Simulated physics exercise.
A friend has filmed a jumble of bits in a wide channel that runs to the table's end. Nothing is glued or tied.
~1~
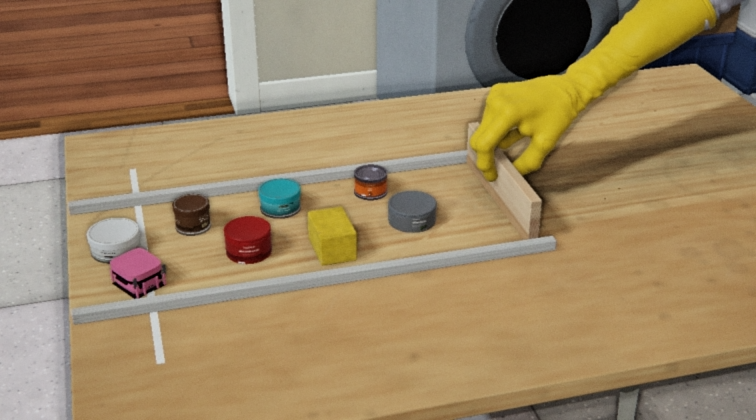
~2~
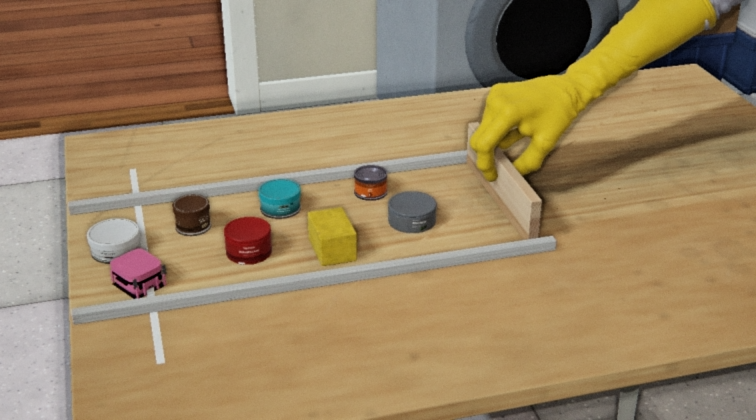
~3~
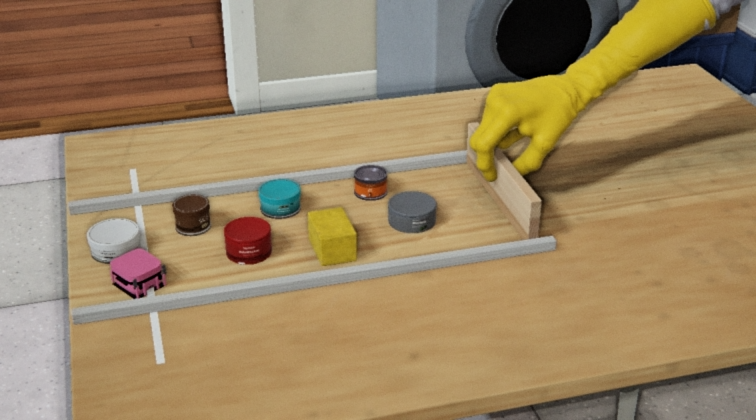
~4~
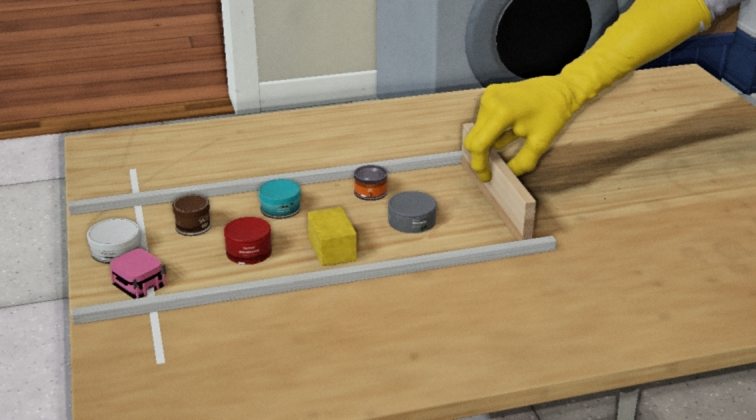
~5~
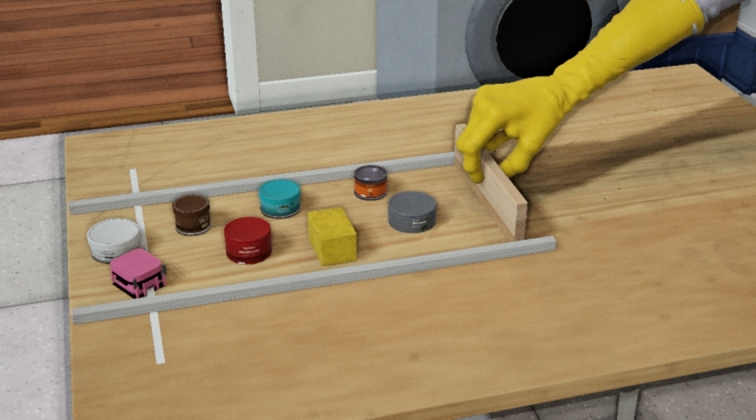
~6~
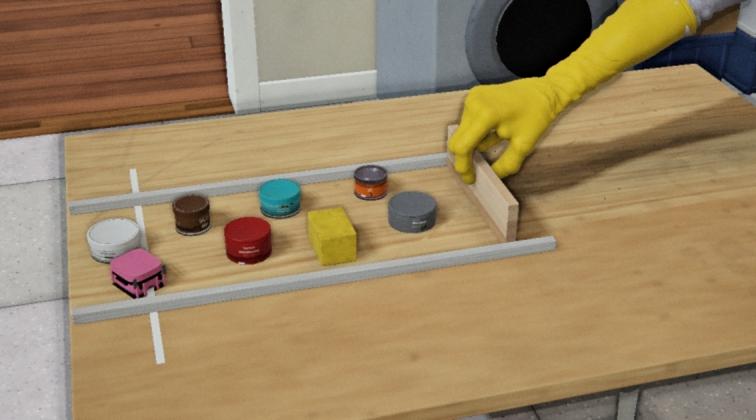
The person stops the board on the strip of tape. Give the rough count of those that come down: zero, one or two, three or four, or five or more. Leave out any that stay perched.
Here the number that fall off is one or two.
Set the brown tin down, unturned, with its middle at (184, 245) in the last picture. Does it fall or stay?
The brown tin comes down.
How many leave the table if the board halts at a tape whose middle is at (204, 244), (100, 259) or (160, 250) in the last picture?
It would be 0, 5 and 1.
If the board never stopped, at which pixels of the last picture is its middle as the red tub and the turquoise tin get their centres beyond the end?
Near (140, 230) and (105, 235).
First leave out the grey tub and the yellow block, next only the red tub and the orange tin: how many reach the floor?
The counts: 1 and 0.
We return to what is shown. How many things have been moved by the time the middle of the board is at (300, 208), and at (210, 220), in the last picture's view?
By then 5, and 8.
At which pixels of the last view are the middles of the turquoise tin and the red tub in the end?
The turquoise tin at (100, 226), the red tub at (73, 270).
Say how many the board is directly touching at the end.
That makes 3.
Early on, none off yet; white tin at rest near (115, 241); pink case at rest near (138, 274); brown tin at rest near (192, 215).
Finally, the number that fall off is one or two; lost, white tin.
